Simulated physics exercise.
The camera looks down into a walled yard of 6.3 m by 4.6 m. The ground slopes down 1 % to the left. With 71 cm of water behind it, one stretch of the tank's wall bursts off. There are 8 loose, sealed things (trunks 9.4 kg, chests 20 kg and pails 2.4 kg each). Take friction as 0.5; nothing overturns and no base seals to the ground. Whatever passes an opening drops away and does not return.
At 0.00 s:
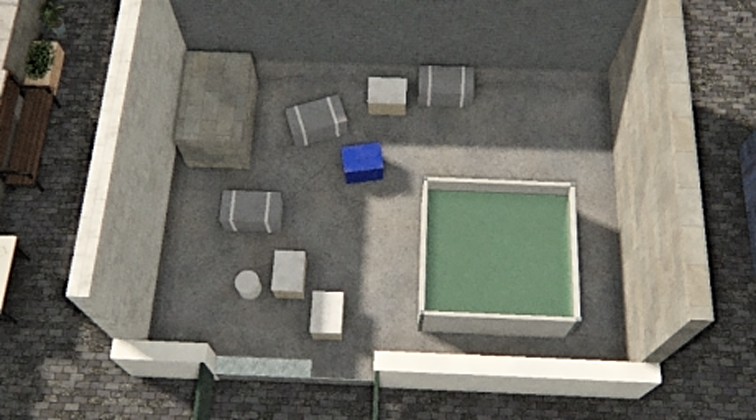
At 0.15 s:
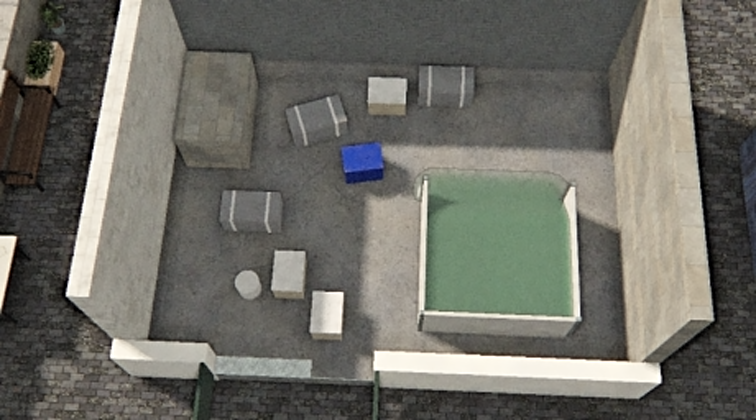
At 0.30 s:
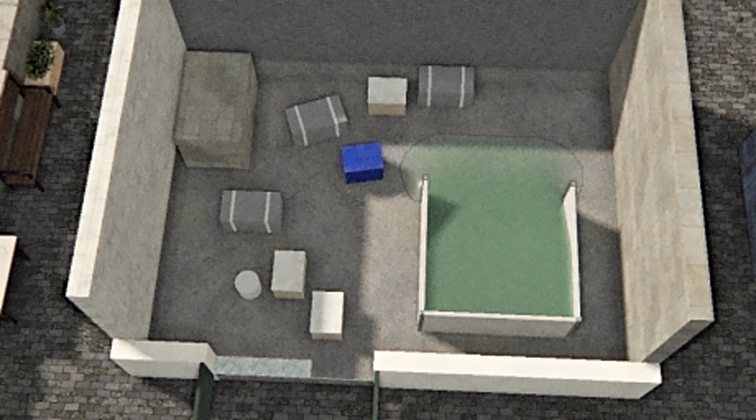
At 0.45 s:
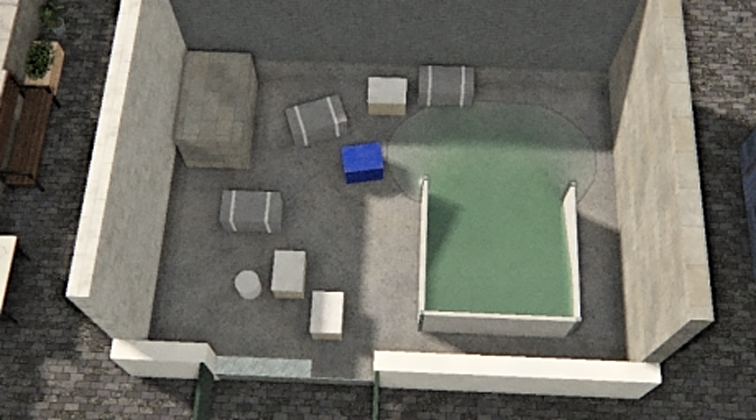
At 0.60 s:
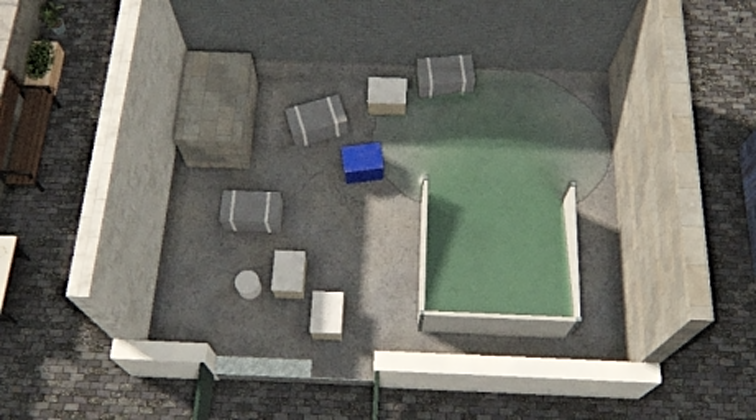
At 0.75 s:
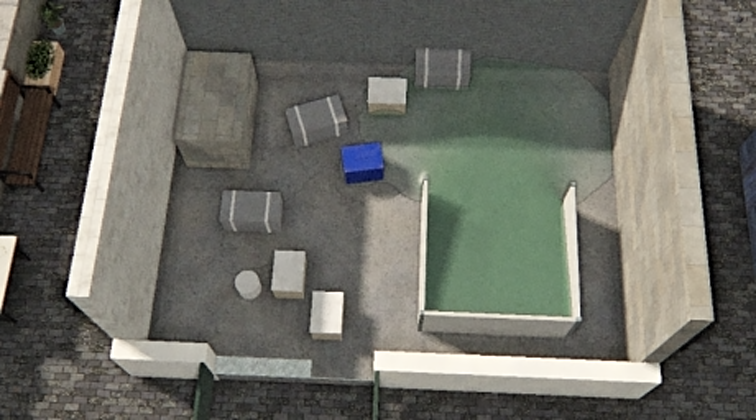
A walled yard held a square tank of green water until its far wall burst away, and the water spread out toward the back wall, nudging a grey chest there while the blue one stayed put.
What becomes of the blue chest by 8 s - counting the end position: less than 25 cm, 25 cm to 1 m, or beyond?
Blue chest slides a little.
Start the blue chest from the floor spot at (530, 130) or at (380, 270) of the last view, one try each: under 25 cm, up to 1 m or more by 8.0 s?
In turn: It travels far; it holds its place.
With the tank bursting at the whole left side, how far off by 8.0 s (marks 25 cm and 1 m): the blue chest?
In that case the blue chest ends far away.
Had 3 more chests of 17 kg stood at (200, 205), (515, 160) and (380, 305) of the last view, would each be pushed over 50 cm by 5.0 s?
In turn: Under, more, less.
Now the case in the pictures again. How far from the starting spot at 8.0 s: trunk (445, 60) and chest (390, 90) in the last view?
In turn: 450 cm, 150 cm.
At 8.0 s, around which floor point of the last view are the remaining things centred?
At about (301, 251).
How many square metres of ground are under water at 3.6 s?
Some 21 m2.
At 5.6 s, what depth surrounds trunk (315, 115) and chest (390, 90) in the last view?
Roughly 3 and 19 cm.
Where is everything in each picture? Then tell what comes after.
In the first frame, the blue chest at (363, 158), on the bottom; 3.4 m2 under water; 0 of 8 have shifted.
In the second frame, the blue chest at (363, 158) rests on the ground; 4.5 m2 under water; 0 of 8 have shifted.
In the third frame, the blue chest at (363, 158), on the bottom; 6.0 m2 under water; 0 of 8 have shifted.
In the fourth frame, the blue chest at (363, 158) rests on the ground; water covers 7.6 m2; 0 of 8 have shifted.
In the fifth frame, the blue chest at (363, 158) rests on the ground; water covers 9.2 m2; 1 of 8 have shifted.
In the sixth frame, the blue chest at (363, 158) rests on the ground; water covers 10.5 m2; 1 of 8 have shifted.
After 1.6 s the blue chest is near (363, 158), 0.0 m from its start, aground; 0 of 8 are out; 2 afloat.
After 3.6 s the blue chest is near (362, 159), 0.0 m from its start, aground; 0 of 8 are out; 3 afloat.
After 5.6 s the blue chest is near (331, 189), 0.6 m from its start, aground; 1 of 8 are out; 3 afloat.
After 8.0 s the blue chest is near (332, 191), 0.7 m from its start, aground; 1 of 8 are out; 6 afloat.
